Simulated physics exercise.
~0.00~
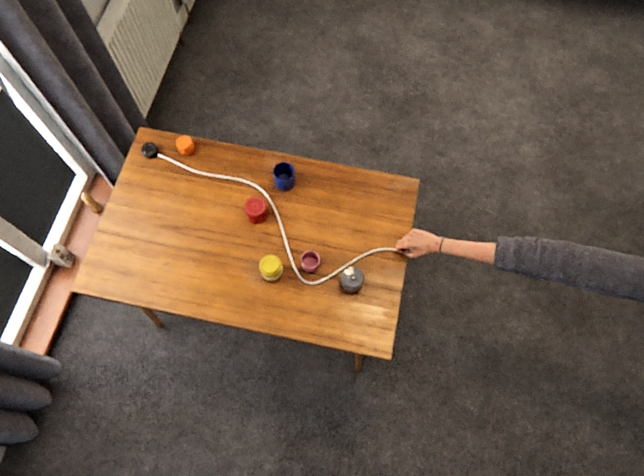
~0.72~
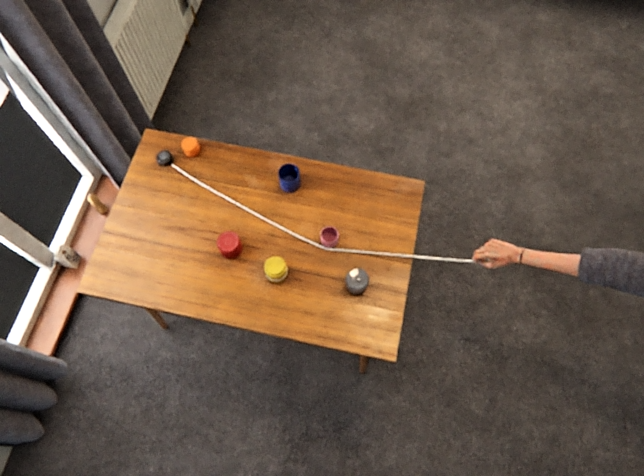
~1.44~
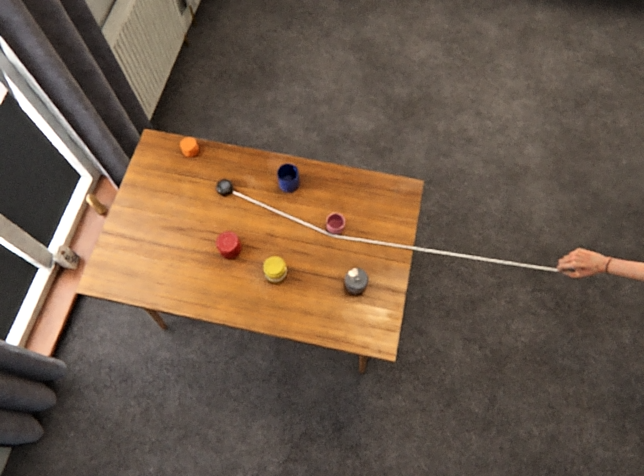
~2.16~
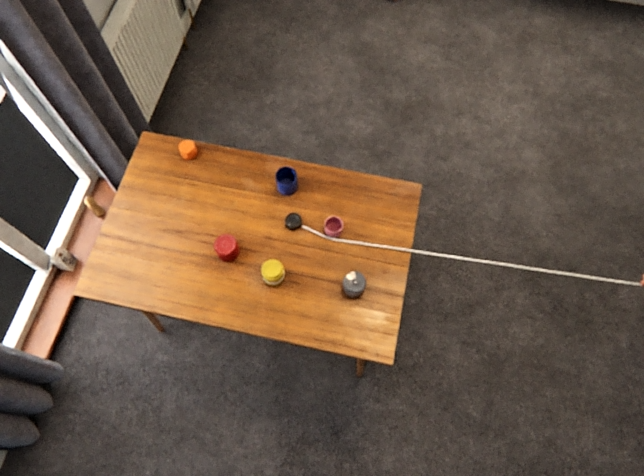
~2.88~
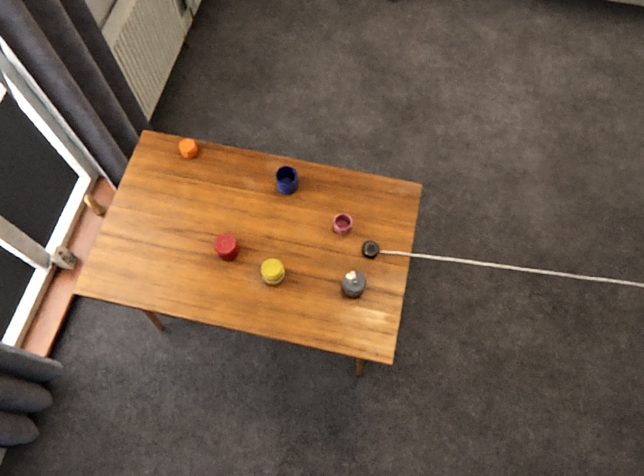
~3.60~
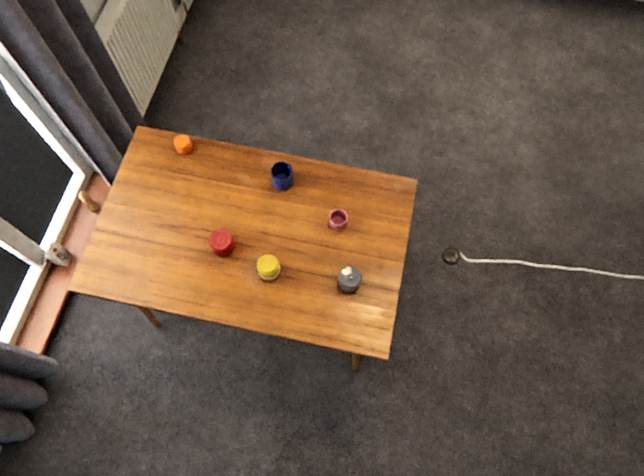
In this clip, a hand pulls a white cable rightward across a wooden table, the straightening cable shifting a red tub and a pink mug, while the attached round black adaptor slides past the other containers and off the right edge, leaving all six upright on the table.
